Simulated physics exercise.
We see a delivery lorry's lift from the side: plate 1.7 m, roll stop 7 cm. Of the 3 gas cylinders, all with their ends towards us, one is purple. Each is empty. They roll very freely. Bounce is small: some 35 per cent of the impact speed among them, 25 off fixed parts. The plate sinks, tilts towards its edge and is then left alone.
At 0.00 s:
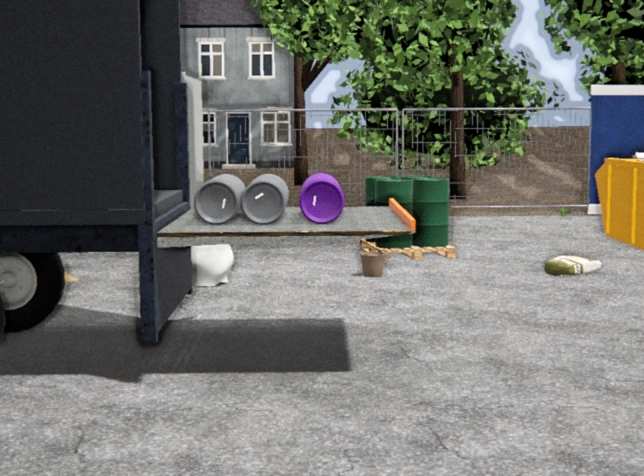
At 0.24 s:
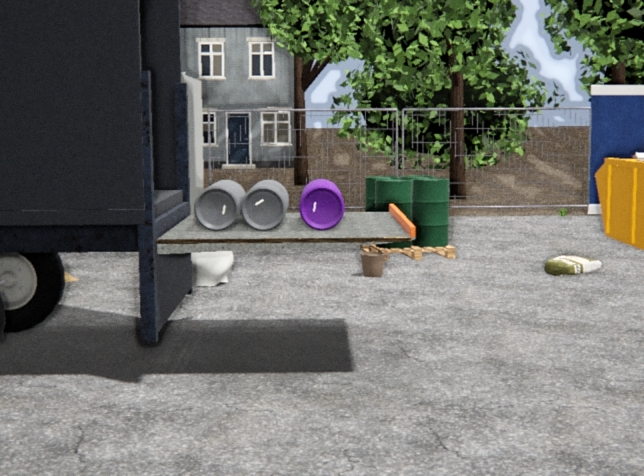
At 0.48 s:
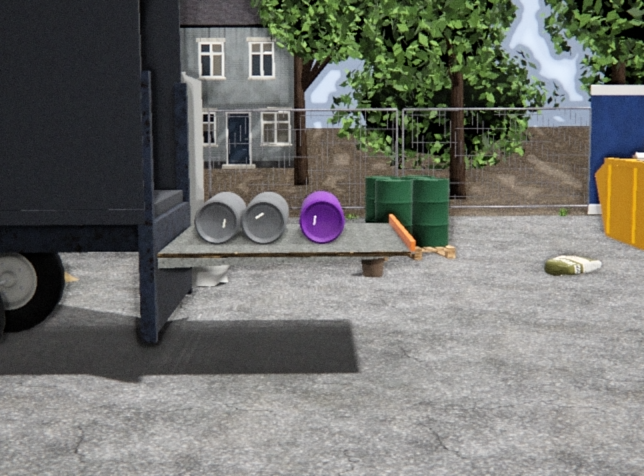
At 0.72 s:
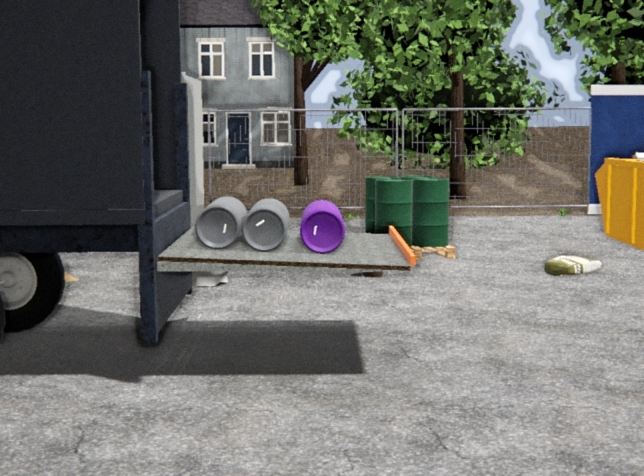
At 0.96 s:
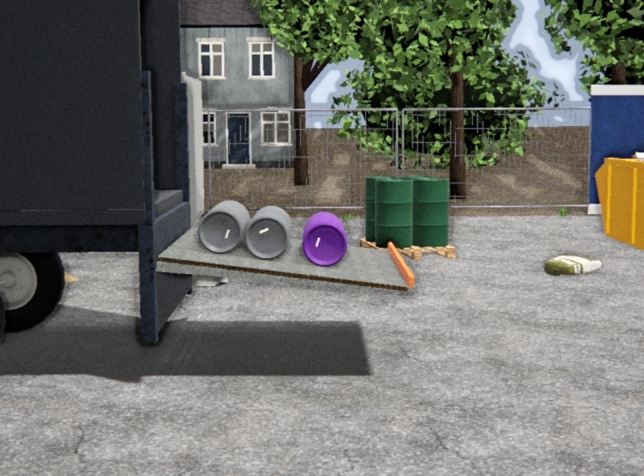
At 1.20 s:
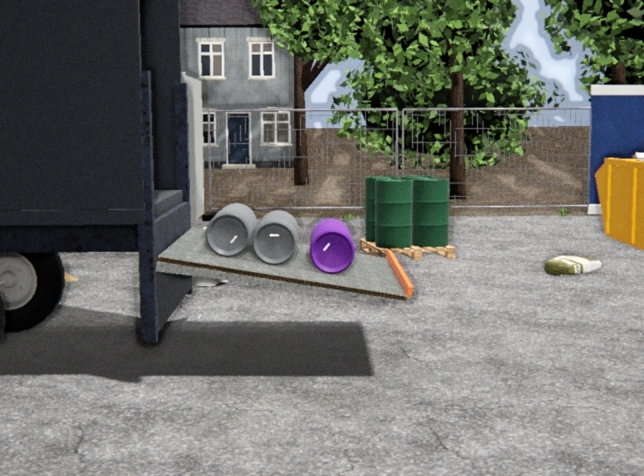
The lift plate behind a dark lorry sank level with two grey cylinders and a purple one on it, then its orange-edged outer end tilted down to the right as the cylinders edged slightly right.
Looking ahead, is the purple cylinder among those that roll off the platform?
The purple cylinder rolls off the plate.
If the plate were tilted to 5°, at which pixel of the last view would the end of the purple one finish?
Near (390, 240).
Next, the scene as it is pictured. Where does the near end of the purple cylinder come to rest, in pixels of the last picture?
Around (544, 344).
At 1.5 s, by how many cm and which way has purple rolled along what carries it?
Purple 20 right.
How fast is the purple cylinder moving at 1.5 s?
Near 0.6 m/s.
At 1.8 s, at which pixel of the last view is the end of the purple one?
Around (382, 260).
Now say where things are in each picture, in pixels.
In the first picture, purple at (322, 202); plate level; stop at (413, 225); 3 of the 3 make up the bottom layer on the plate.
In the second picture, purple at (322, 208); plate level.
In the third picture, purple at (322, 222); plate level.
In the fourth picture, purple at (323, 232); plate tilted 3°; stop at (413, 261).
In the fifth picture, purple at (325, 245); plate tilted 7°.
In the sixth picture, purple at (332, 252); plate tilted 10°; stop at (410, 292).
After 1.5 s, purple is on the plate, 40 cm from the stop, rolling right; 0 gone from the plate.
After 1.8 s, purple is on the plate, 15 cm from the stop, rolling right; 0 gone from the plate.
After 2.1 s, purple is on the plate, 5 cm from the stop, rolling right; 0 gone from the plate.
After 2.5 s, purple is over the stop and falling; 1 gone from the plate.
At rest (4.8 s), purple is off the lift, on the ground; 1 gone from the plate.
